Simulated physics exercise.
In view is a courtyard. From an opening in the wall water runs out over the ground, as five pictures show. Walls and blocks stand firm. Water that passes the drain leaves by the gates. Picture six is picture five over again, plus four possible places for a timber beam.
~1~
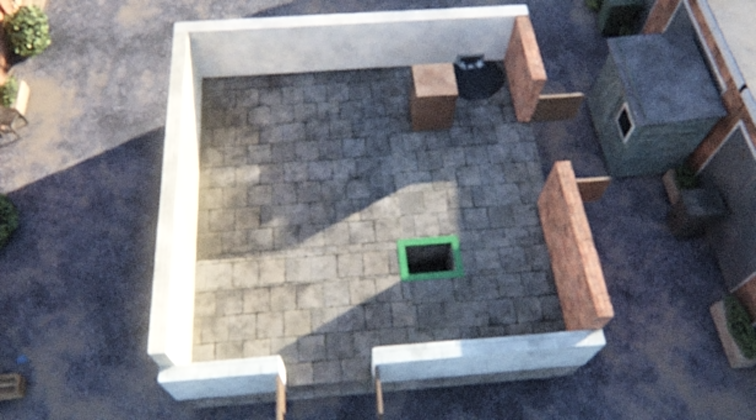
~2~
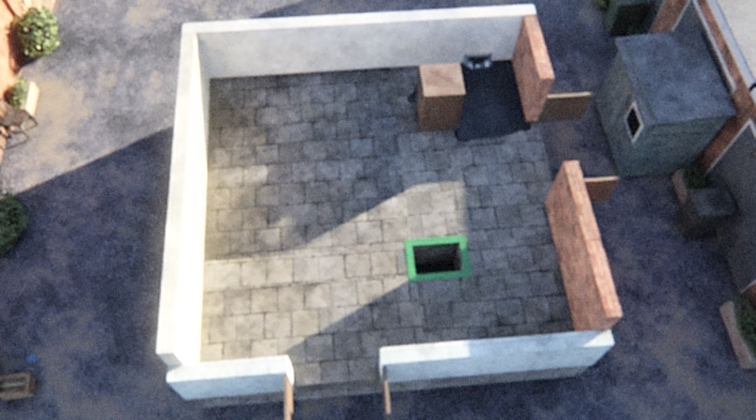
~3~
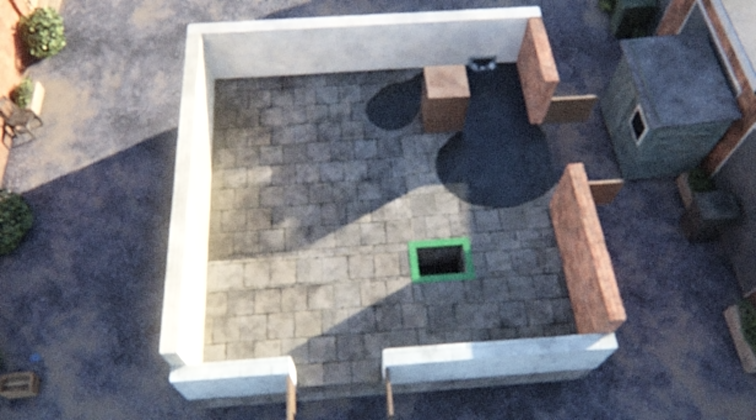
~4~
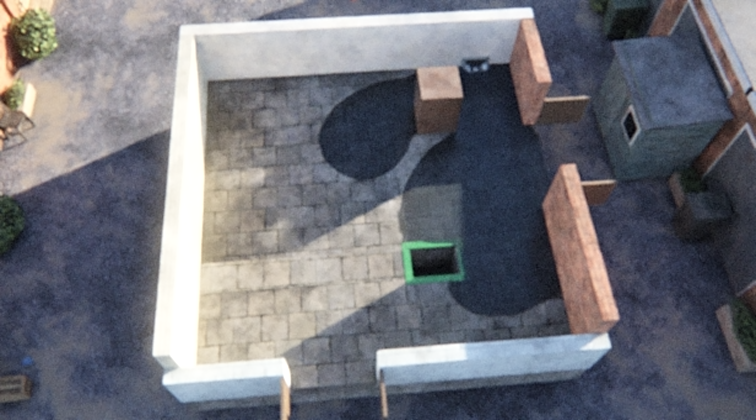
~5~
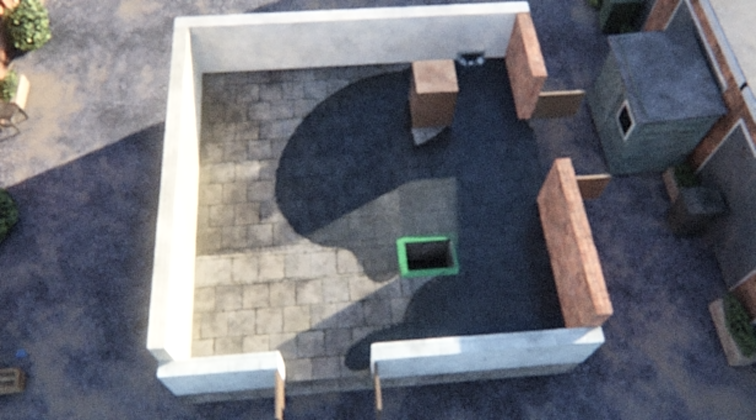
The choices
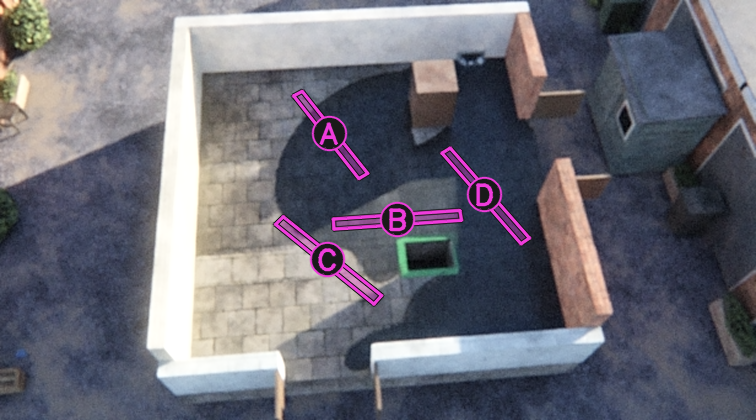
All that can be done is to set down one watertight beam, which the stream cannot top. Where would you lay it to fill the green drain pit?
Take A.
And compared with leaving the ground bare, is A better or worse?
It is better.
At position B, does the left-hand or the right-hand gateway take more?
The left gate.
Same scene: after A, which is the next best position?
It is C.
On the marked copy, A from (297, 93) to (363, 175); B from (333, 224) to (460, 215); C from (279, 220) to (377, 299); D from (446, 150) to (525, 240).
Choosing A, about 36 % of the stream runs into the green drain pit, about 63 % out by the gates.
Choosing B, about 7 % of the stream runs into the green drain pit, about 92 % out by the gates.
Choosing C, about 25 % of the stream runs into the green drain pit, about 73 % out by the gates.
Choosing D, about 4 % of the stream runs into the green drain pit, about 95 % out by the gates.
